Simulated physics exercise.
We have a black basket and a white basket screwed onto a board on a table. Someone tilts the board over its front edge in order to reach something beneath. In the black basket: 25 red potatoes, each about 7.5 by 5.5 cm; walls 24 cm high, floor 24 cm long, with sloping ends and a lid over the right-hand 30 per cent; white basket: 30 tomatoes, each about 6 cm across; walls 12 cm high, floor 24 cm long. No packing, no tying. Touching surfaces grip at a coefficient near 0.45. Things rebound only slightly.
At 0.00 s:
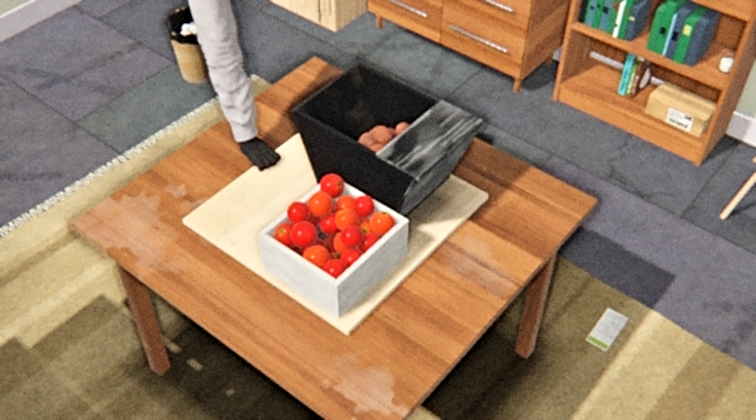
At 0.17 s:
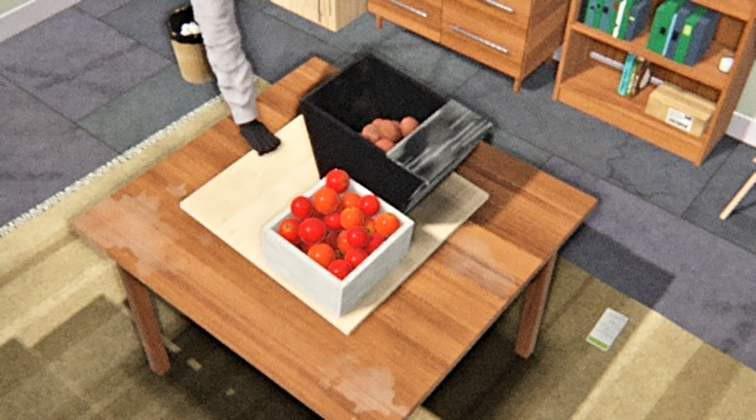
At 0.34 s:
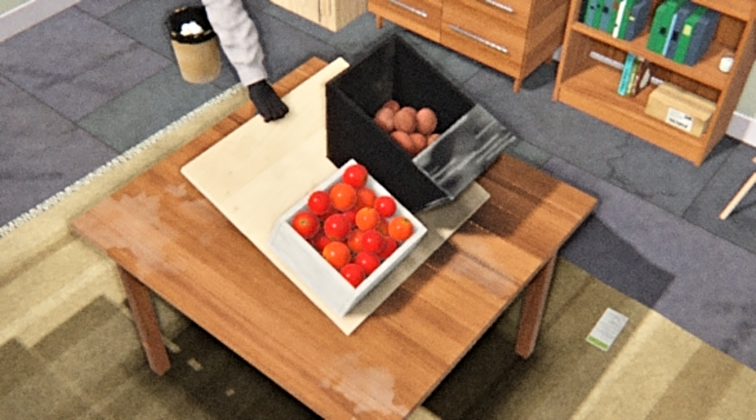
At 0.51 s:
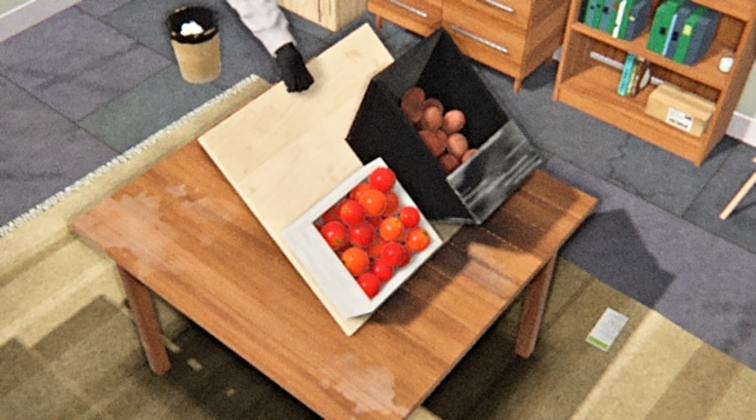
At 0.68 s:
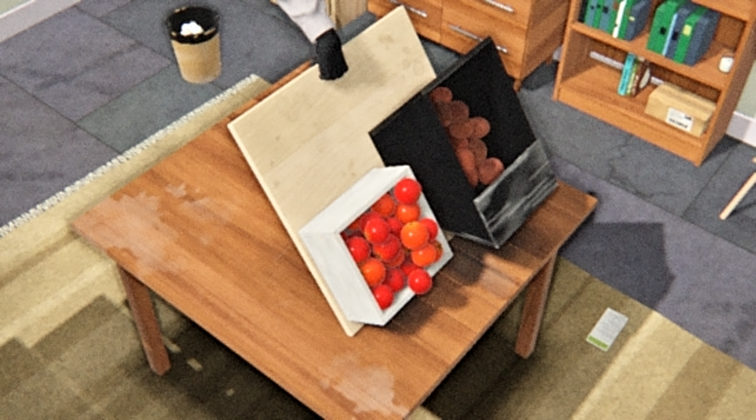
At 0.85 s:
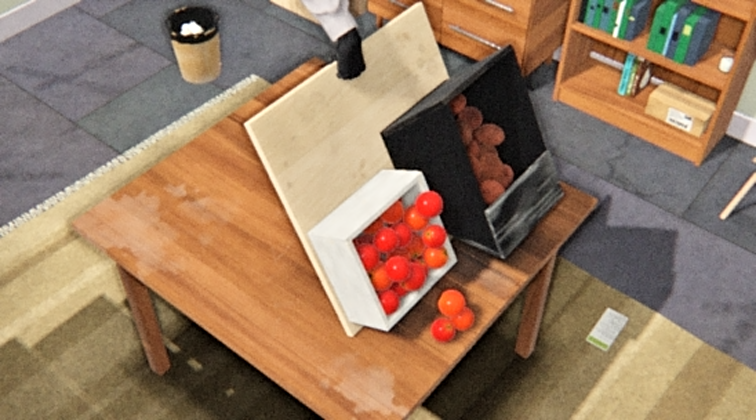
A grey-sleeved arm with a black-gloved hand reaches over a wooden table in a room with dark floor tiles, seen from above at an angle. On a pale board sit a white basket of red and orange tomatoes in front and a black, partly covered basket of reddish potatoes behind. The hand raises the board's left side steeply, both baskets tilt rightward with it, and a few tomatoes drop onto the table.
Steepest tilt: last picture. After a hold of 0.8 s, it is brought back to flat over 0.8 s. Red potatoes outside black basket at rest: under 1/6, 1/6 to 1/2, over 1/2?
I'd guess what escapes is smaller than one sixth of the load.
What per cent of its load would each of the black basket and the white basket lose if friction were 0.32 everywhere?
Then the black basket sheds 0 per cent, while the white basket sheds 30 per cent.
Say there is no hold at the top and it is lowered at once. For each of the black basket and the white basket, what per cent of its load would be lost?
Black basket: 0%, white basket: 20%.
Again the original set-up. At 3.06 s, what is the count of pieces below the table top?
At that time, the count is near 6.
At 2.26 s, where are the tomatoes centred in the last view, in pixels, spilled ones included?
In the last view they're centred near (361, 254).
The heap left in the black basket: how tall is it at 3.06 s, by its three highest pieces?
About 21 cm.
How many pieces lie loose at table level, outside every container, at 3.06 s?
Around 2 in all.
After 1.20 s, tilt 62°; the black basket has all 25 and the white basket is down by 6 of 30.
After 1.64 s, tilt 62°; the black basket has all 25 and the white basket is down by 7 of 30.
After 2.26 s, tilt 9°; the black basket has all 25 and the white basket is down by 8 of 30.
When it is over (at 3.06 s), the black basket has all 25 and the white basket is down by 8 of 30. Asked share, 0 of 25, 0 per cent.
